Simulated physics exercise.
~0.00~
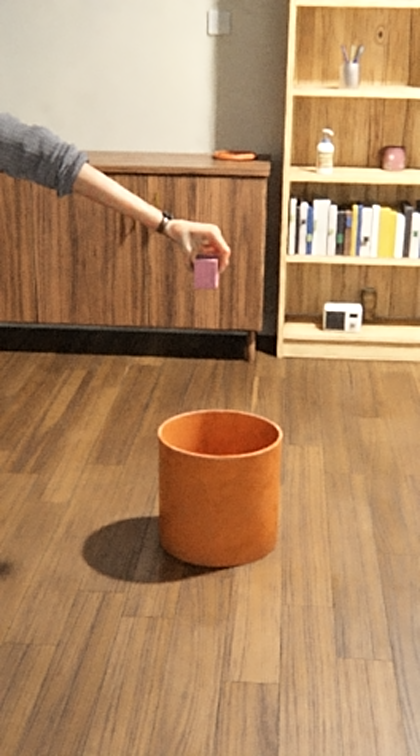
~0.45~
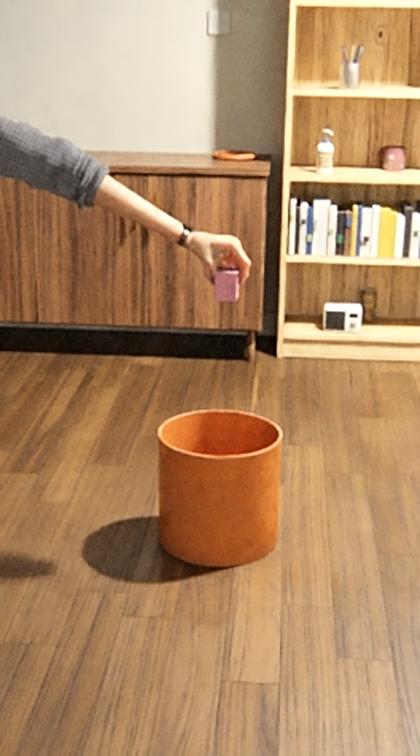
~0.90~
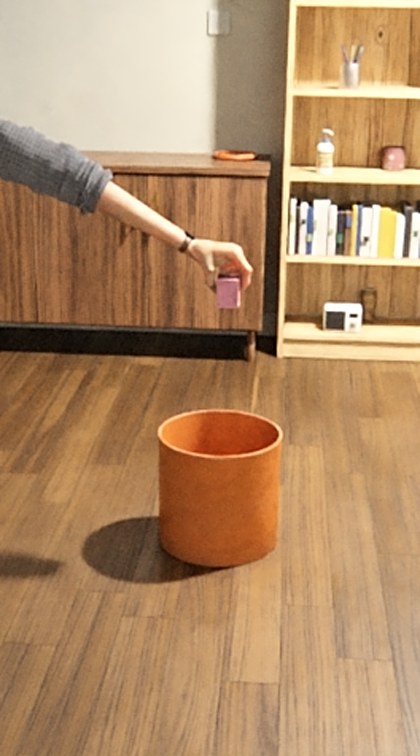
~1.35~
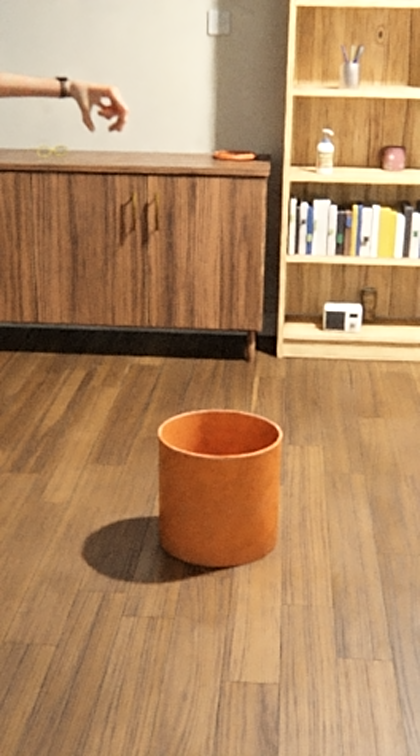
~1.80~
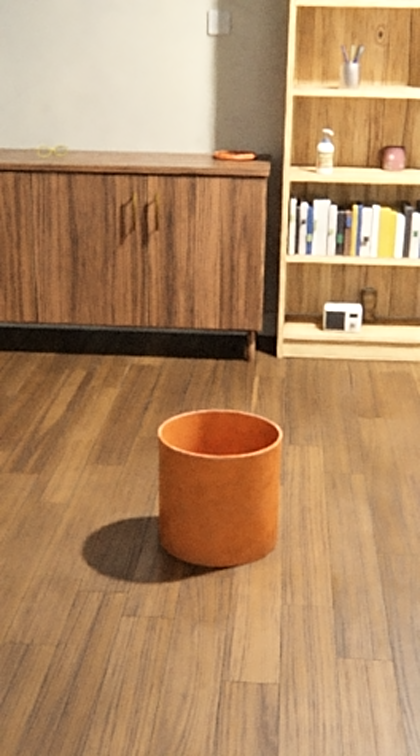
A hand reached in from the left holding a small pink block, moved it right and slightly down above an orange bucket on the wooden floor, then let go; the block dropped inside, out of sight, and the empty hand withdrew left.
